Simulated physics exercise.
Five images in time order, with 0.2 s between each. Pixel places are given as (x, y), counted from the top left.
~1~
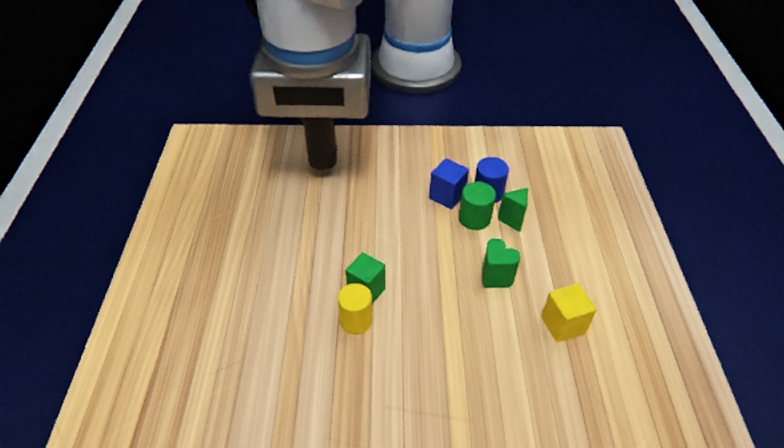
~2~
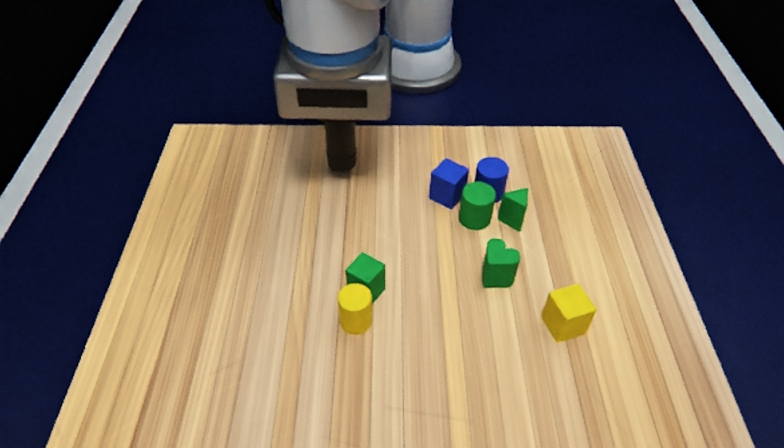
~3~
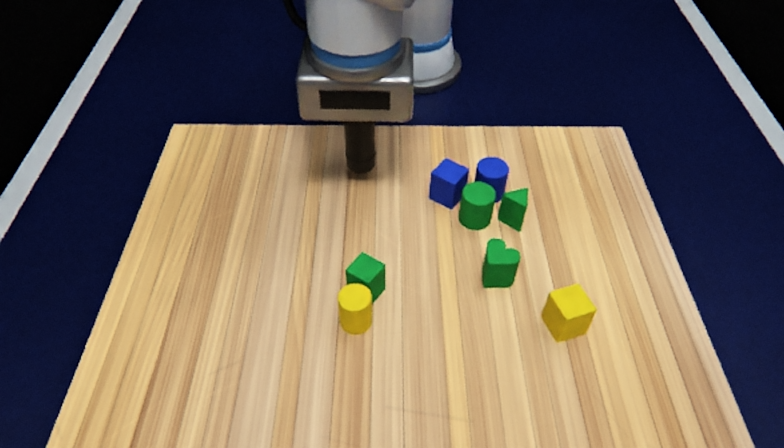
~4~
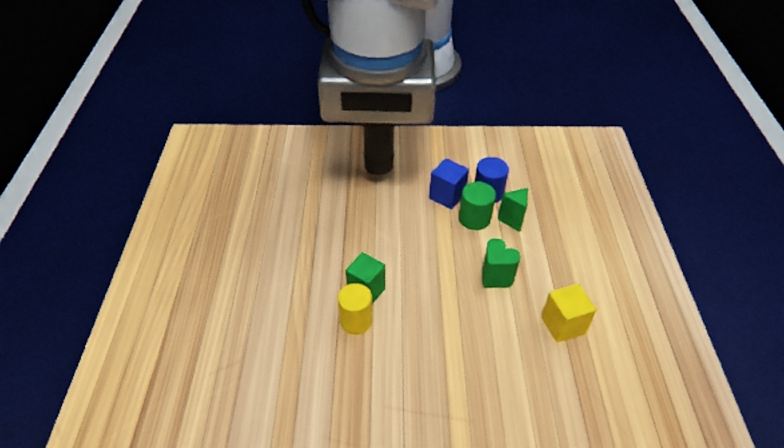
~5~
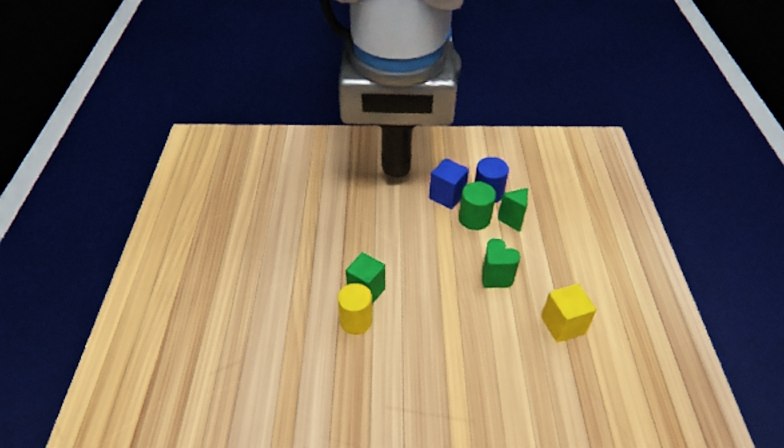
A robot arm with a dark bar slid steadily to the right along the far edge of a wooden board, nearing a blue cube, while the blue, green and yellow blocks all stayed still.
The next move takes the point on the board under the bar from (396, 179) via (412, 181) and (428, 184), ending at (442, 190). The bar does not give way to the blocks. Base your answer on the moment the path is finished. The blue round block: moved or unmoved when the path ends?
The block in question stays where it was by the end.
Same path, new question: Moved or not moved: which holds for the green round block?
From what I can tell, it won't keep its place.
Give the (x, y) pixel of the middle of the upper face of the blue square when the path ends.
Located at (467, 179).
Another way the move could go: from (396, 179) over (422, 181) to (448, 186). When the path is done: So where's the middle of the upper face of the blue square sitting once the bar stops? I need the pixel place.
The centre of its top will be at (468, 178).
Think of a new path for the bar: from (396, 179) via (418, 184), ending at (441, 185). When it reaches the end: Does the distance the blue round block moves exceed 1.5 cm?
Going by the path, no.
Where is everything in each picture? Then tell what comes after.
In the first frame, tip of the bar at (323, 161), middles of tops, blue square at (450, 170), green round block at (479, 193), blue round block at (493, 167).
In the second frame, bar at (342, 163), nothing pushed.
In the third frame, bar at (361, 165), nothing pushed.
In the fourth frame, bar at (379, 166), nothing pushed.
In the fifth frame, bar at (396, 168), blue square at (450, 170), green round block at (479, 193), blue round block at (493, 167).
On the path given first. Halfway along, bar at (421, 171); nothing pushed yet.
At the end, bar at (443, 179); blue square at (467, 179), turned 15° clockwise; green round block at (487, 198); blue round block unmoved.
